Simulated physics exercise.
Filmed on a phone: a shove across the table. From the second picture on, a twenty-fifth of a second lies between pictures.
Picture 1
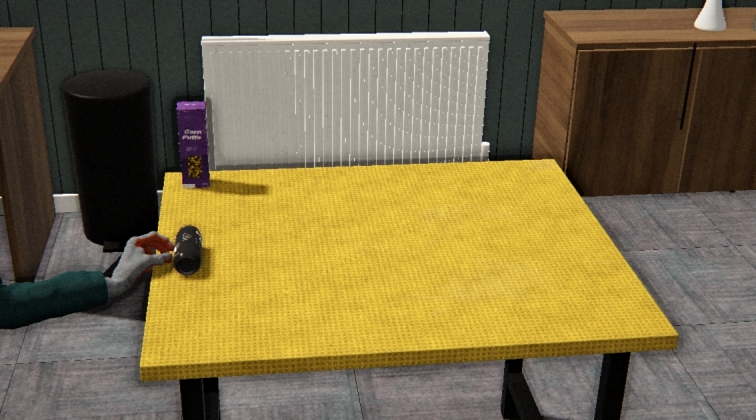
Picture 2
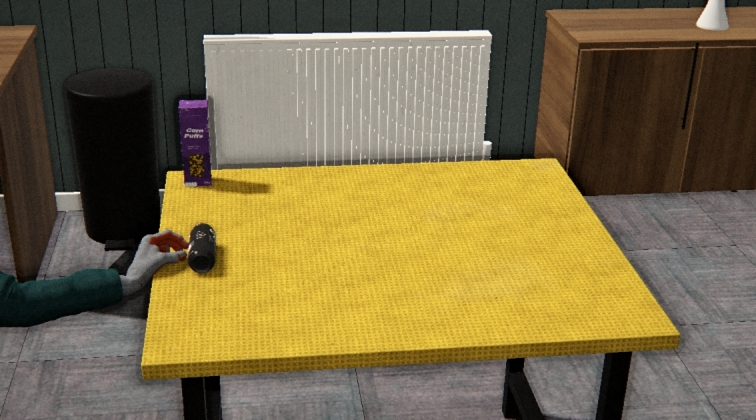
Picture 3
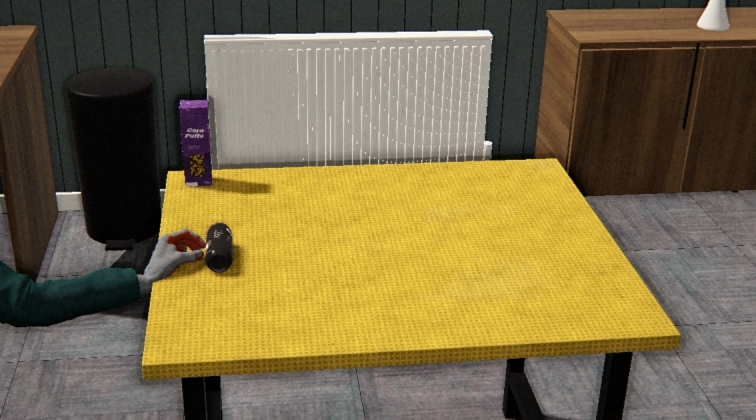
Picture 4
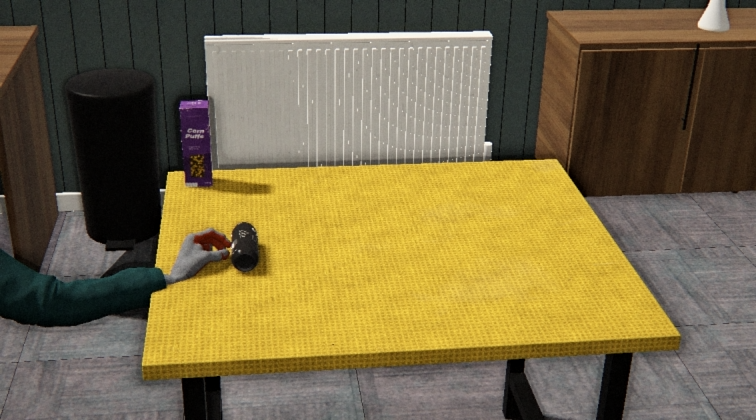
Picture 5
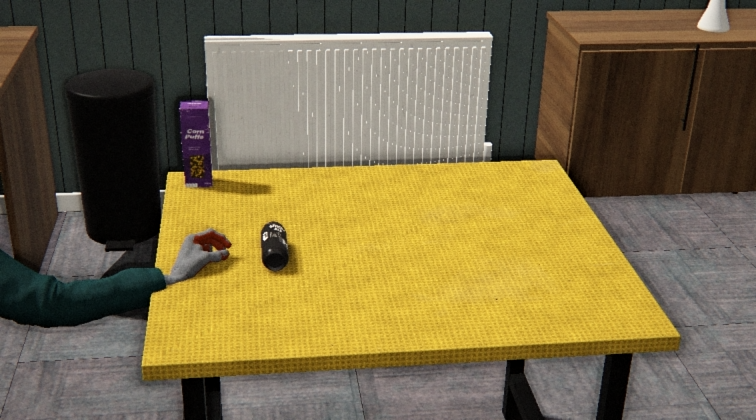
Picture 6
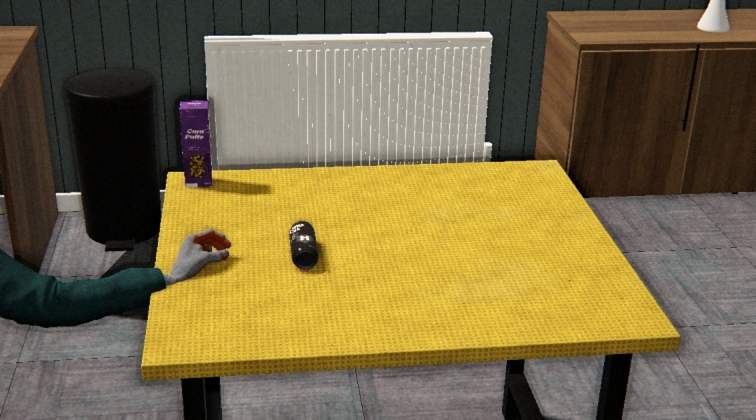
Black can lying on its side, pushed right by a gloved hand, then rolling on alone across a yellow table.
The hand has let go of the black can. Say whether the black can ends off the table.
The black can drops to the floor.
Then, 0.20 s after the last picture, black can rolled well along near (445, 239).
Then, 0.60 s after the last picture, black can now off the table.
Then, 0.90 s after the last picture, things are still on the move.
By the end, off the table, black can.
